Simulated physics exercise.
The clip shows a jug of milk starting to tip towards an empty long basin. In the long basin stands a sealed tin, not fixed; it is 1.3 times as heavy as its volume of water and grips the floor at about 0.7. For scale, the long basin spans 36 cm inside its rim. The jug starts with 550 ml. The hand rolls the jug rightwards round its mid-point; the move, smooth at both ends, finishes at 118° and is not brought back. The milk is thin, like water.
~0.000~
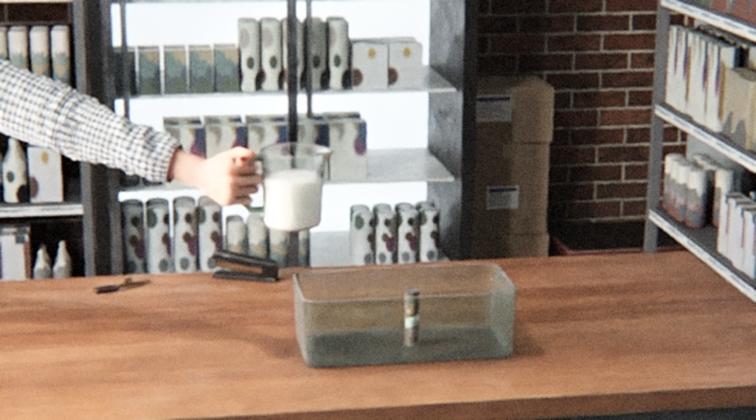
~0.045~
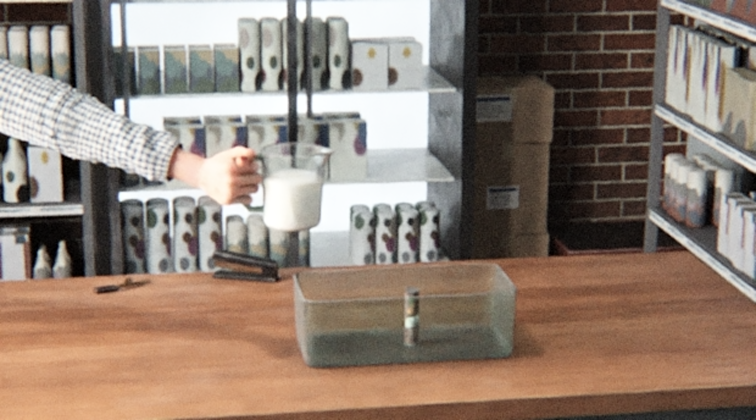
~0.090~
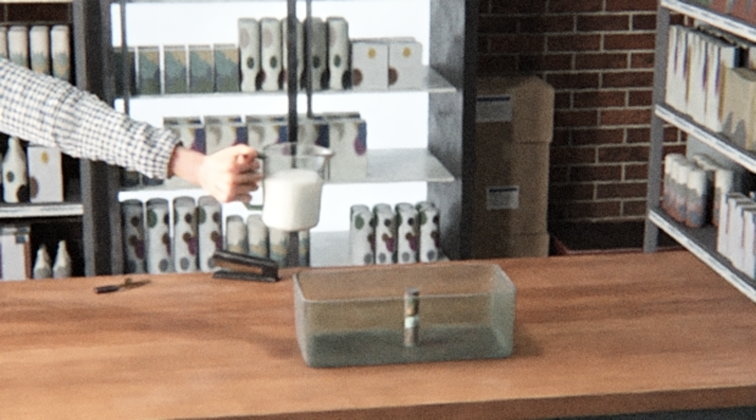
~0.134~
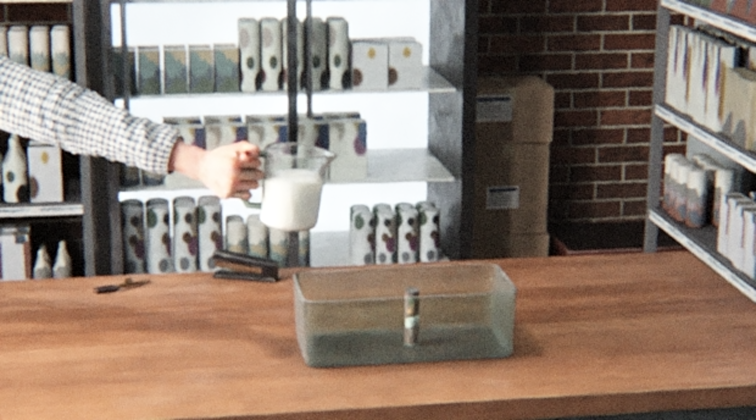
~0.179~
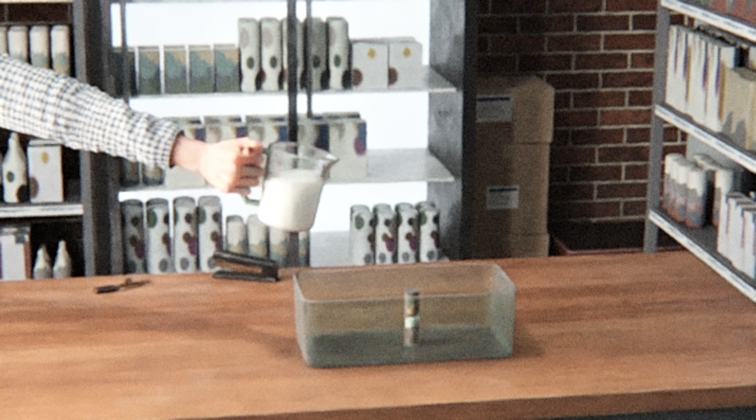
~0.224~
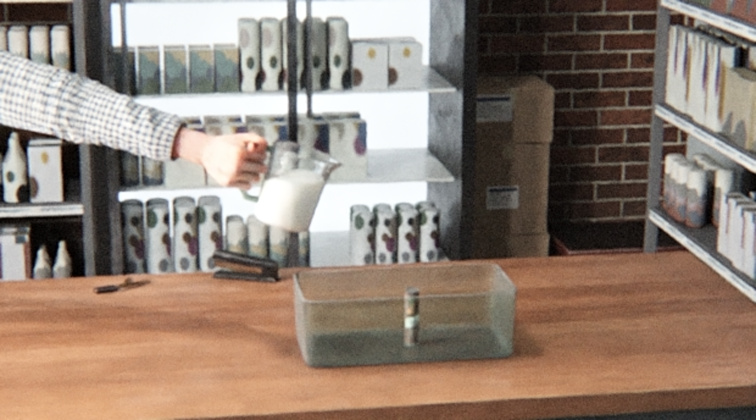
A hand in a checked sleeve held a glass jug of milk above a wooden counter, then slowly tilted it slightly to the right, above and left of a long clear basin with a small tin inside.
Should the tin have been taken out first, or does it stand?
It stays up.
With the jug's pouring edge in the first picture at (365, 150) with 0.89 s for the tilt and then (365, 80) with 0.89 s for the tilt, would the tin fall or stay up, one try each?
First it goes over; then it falls.
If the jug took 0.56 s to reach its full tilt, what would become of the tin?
Then it stays up.
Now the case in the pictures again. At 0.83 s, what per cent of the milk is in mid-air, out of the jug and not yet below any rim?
Some 24 per cent.
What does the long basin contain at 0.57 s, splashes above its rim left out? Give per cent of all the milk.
Some 0 per cent.
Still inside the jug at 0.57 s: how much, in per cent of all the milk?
Some 82 per cent.
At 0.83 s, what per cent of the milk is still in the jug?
About 16 per cent.
Then, 0.57 s in, the tilt is 85° and 82 per cent is still to pour; the tin stands where it began.
Then, 0.83 s in, the tilt is 117° and 15 per cent is still to pour; the tin stands where it began.
Then, 1.10 s in, the tilt is 118° and 0 per cent is still to pour; the tin stands where it began.
Then, 1.39 s in, the tilt is 118° and 0 per cent is still to pour; the tin stands where it began.
Finally, the tin stands where it began.
